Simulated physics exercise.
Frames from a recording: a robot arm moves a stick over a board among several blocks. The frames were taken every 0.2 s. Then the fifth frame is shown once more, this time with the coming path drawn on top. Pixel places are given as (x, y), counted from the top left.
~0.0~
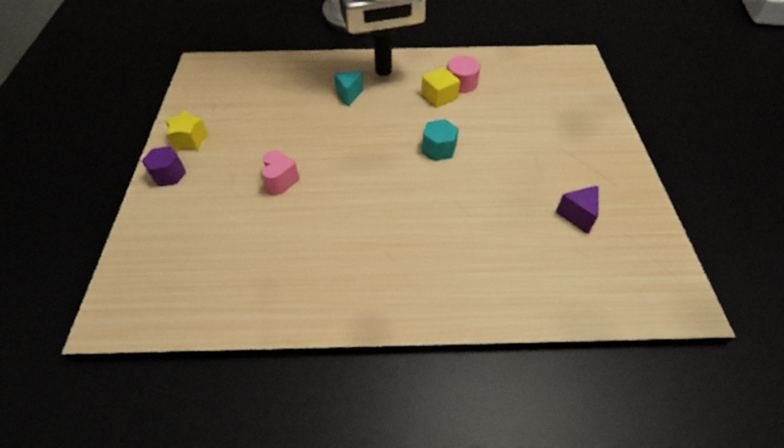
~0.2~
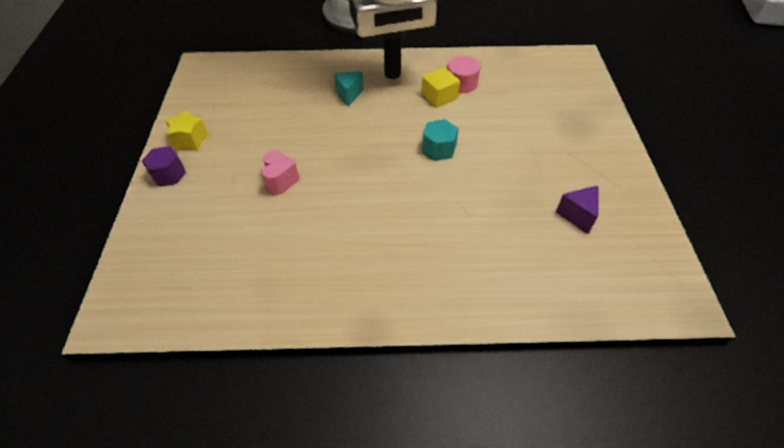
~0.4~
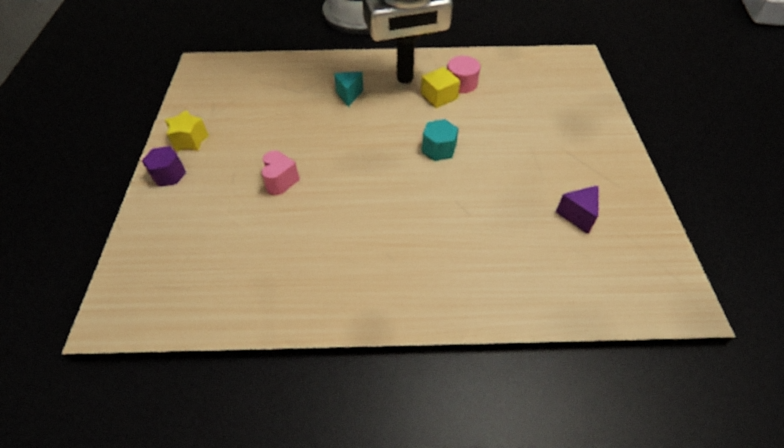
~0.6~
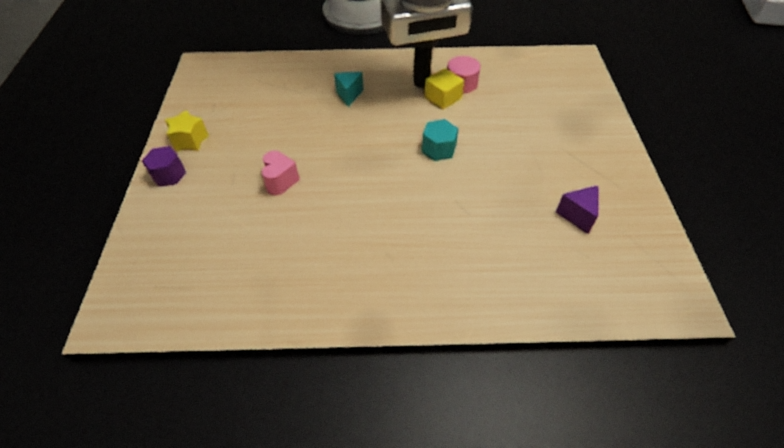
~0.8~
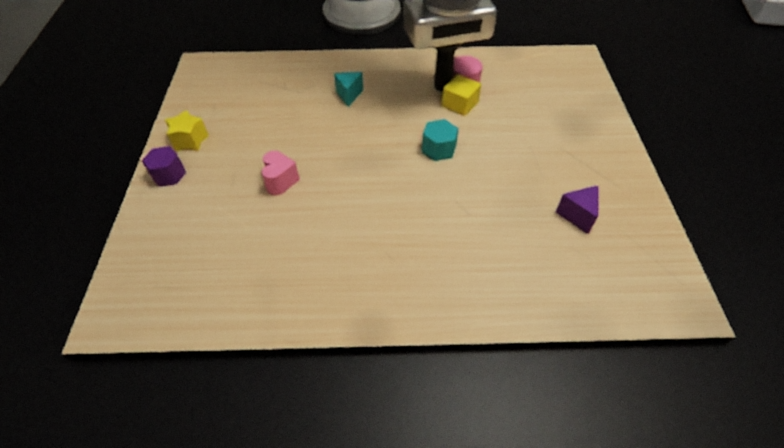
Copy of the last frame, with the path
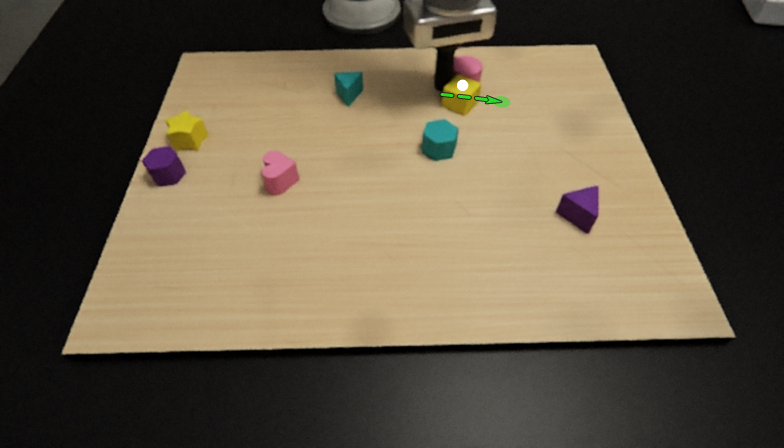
A robot arm moved a black stick to the right along the far side of a wooden board, then pushed the yellow block a short way right, in front of the pink disc.
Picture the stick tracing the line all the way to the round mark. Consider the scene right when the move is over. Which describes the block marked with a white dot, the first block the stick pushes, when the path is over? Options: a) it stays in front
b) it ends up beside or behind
Option b.
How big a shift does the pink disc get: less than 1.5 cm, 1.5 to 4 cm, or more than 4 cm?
Short, under 1.5 cm.
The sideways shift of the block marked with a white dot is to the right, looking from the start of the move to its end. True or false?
It is true.
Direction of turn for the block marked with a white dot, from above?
Looking down, it rotates clockwise.
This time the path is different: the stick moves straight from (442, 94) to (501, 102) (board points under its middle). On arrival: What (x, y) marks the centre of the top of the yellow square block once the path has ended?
The point I'd pick in the picture is (490, 97).
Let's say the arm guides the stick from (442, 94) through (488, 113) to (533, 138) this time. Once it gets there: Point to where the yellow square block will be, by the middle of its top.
It is at (549, 138).
The drawn path runs in a line from (442, 94) to (502, 102); the dot is on the yellow square block.
On the path given first. Halfway along, stick at (473, 91); yellow square block at (485, 94), turned 50° clockwise; pink disc at (471, 63).
At the end, stick at (503, 95); yellow square block at (489, 96), turned 65° clockwise; pink disc at (471, 63).
